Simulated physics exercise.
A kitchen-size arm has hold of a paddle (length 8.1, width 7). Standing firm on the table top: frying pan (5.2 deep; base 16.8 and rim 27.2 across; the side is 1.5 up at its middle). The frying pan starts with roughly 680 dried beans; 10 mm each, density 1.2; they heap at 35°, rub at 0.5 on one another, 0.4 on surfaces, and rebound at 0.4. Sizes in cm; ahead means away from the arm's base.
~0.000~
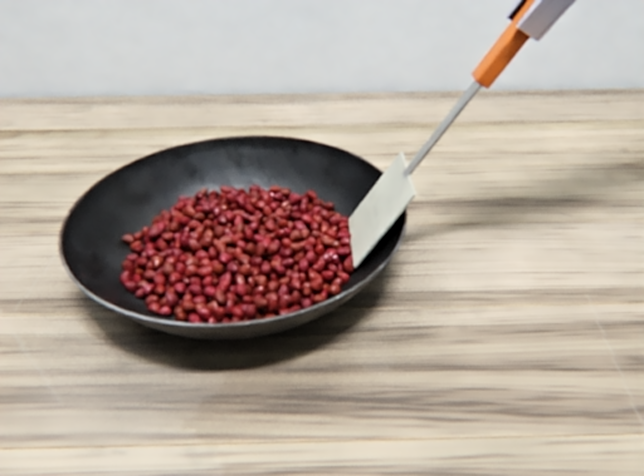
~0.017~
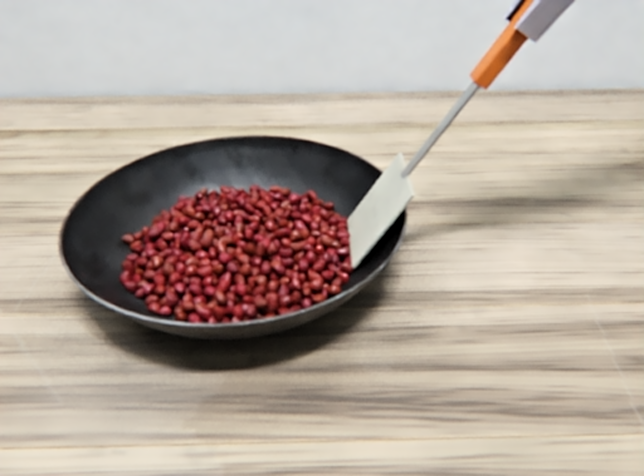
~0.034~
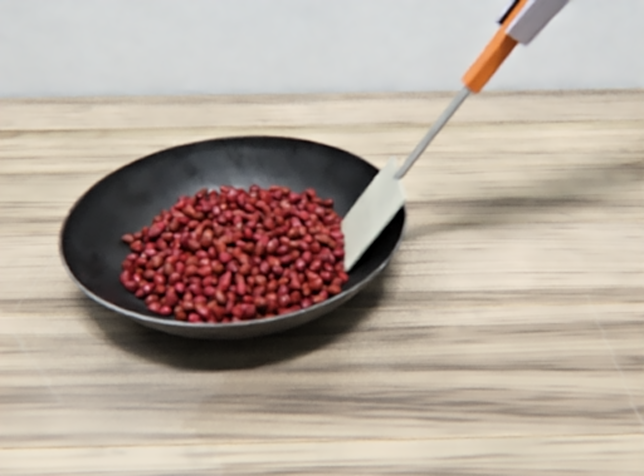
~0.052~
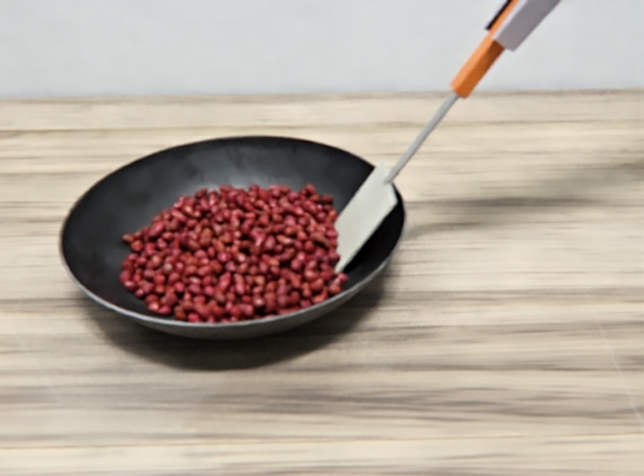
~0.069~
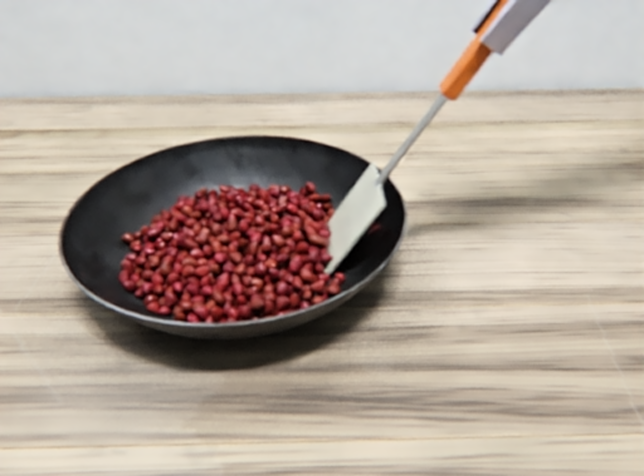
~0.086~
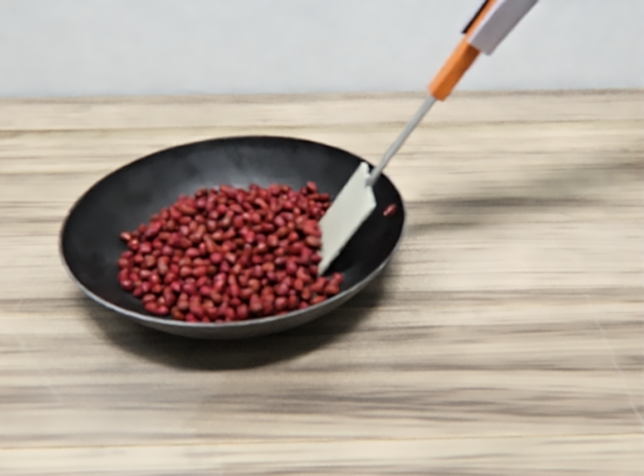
In the video, a pale paddle with an orange handle section sits at the right side of a black frying pan holding a heap of red beans, then moves slightly left, pushing into the beans as a few appear behind it.
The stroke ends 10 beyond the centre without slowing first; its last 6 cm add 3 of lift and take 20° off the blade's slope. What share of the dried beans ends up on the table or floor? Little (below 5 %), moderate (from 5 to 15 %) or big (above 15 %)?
Answer: Moderate; from 5 to 15 % of the dried beans finish on the table or floor.
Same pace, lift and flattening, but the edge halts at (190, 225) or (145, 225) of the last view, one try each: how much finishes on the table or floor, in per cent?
Some 0 and 0 per cent.
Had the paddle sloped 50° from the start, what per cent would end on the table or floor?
In that case some 10 per cent.
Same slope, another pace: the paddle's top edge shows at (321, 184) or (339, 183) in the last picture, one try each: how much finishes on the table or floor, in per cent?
Some 25 and 20 per cent.
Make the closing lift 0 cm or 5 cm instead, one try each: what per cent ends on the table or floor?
About 10 and 5 per cent.
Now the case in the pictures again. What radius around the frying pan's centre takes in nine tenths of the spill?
About 25 cm.
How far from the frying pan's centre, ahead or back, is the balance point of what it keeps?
Roughly 4.0 cm ahead.
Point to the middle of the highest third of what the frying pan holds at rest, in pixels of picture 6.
At about (138, 229).
After 0.22 s, sloping 58°, highest piece 10 above the table; 680 in the frying pan, 1 on the blade or in flight.
After 0.35 s, sloping 51°, highest piece 6 above the table; 680 in the frying pan, 1 on the table or floor.
After 0.61 s, sloping 38°, highest piece 7 above the table; 615 in the frying pan, 61 on the table or floor, 5 on the blade or in flight.
After 1.66 s, sloping 38°, highest piece 6 above the table; 614 in the frying pan, 67 on the table or floor.
At rest, 614 in the frying pan, 67 on the table or floor. That is 10 % on the table or floor.
